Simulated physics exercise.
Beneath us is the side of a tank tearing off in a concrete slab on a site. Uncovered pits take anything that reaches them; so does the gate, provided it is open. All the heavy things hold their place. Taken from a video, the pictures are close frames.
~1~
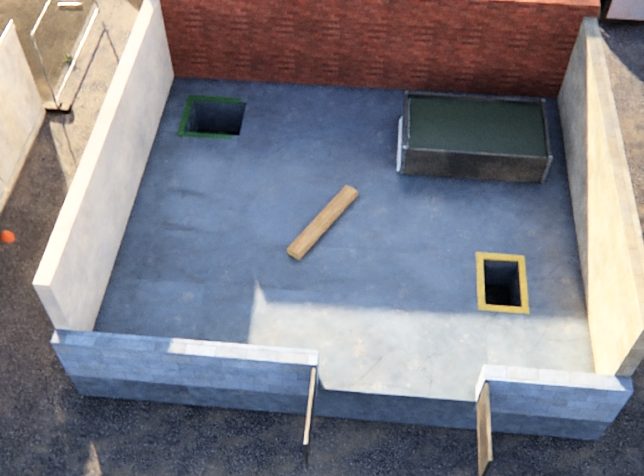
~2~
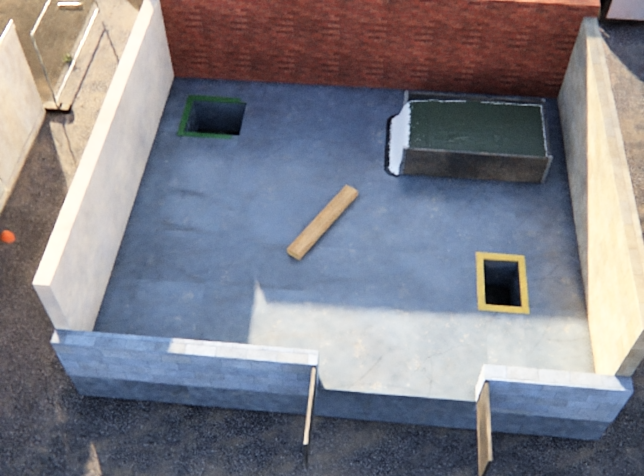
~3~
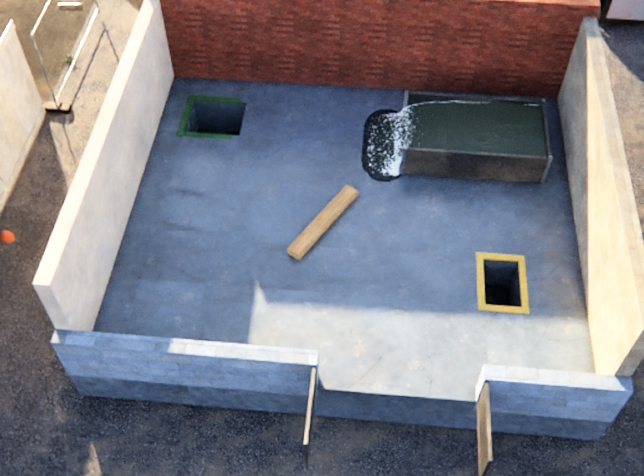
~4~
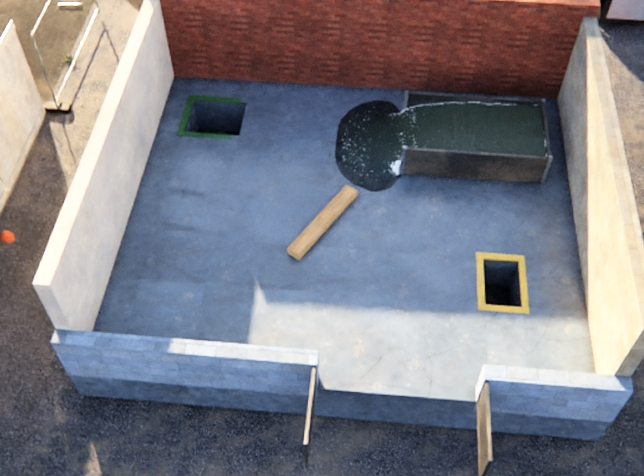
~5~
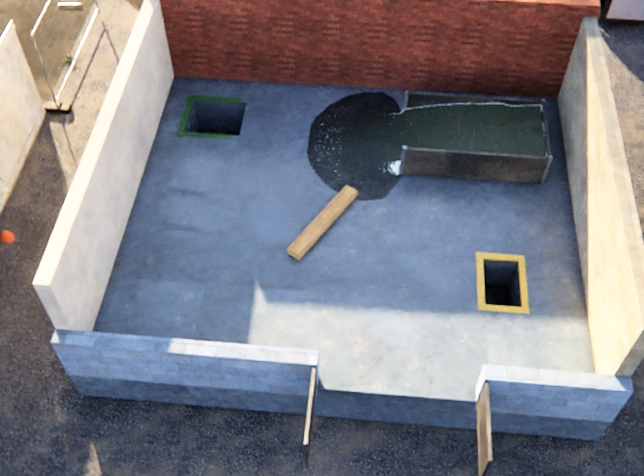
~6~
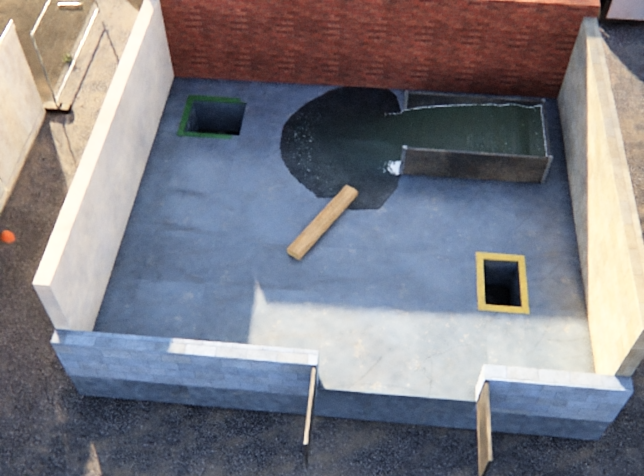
Dark water pours from the open left end of a tank and spreads leftward across concrete.
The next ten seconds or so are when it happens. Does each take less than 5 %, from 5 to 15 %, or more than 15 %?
Gate: Beneath five per cent. Yellow pit: Beneath five per cent. Green pit: Past fifteen per cent.
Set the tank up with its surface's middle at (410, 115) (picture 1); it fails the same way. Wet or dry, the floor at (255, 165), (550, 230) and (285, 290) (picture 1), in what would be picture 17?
In order: Inundated, then unflooded, then unflooded.
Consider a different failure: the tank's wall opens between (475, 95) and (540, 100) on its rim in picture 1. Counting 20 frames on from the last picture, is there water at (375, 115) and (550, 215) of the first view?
The first ends up soaked, the second ends up soaked.
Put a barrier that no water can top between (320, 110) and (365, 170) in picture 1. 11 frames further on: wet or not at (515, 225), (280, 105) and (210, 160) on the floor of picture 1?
Result, listed order: Spot 1 kept clear of the flood, spot 2 reached by the flood, spot 3 kept clear of the flood.
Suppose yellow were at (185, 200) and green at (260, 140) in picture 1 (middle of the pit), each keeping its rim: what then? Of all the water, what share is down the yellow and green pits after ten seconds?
Yellow share 25%, green share 35%.
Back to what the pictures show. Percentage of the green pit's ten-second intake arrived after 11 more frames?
I'd put it at about 15 per cent.
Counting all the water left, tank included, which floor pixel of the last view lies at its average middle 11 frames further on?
Centre of the water: Near (370, 144).
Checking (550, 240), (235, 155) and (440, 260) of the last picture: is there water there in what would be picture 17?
Taking them as listed, I'd call them high and dry, soaked through and high and dry.
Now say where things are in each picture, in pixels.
Still water in the open tank at (475, 127), in the first picture.
The front is at (393, 173), out from the gap at (405, 136), in the second picture.
The front is at (377, 177), out from the gap at (405, 138), in the third picture.
The front is at (346, 170), out from the gap at (405, 138), in the fourth picture.
Water pours out at (405, 139) and has run to (313, 154), in the fifth picture.
The front is at (285, 150), out from the gap at (405, 139), in the sixth picture.
A moment on, water covers 25 % of the floor; the gate 0 %, the yellow pit 0 %, the green pit 2 %.
Next, water covers 35 % of the floor; the gate 0 %, the yellow pit 0 %, the green pit 6 %.
Then, water covers 40 % of the floor; the gate 0 %, the yellow pit 0 %, the green pit 17 %.
Later, water covers 45 % of the floor; the gate 0 %, the yellow pit 0 %, the green pit 34 %.
In the end, water covers 65 % of the floor; the gate 1 %, the yellow pit 0 %, the green pit 44 %.
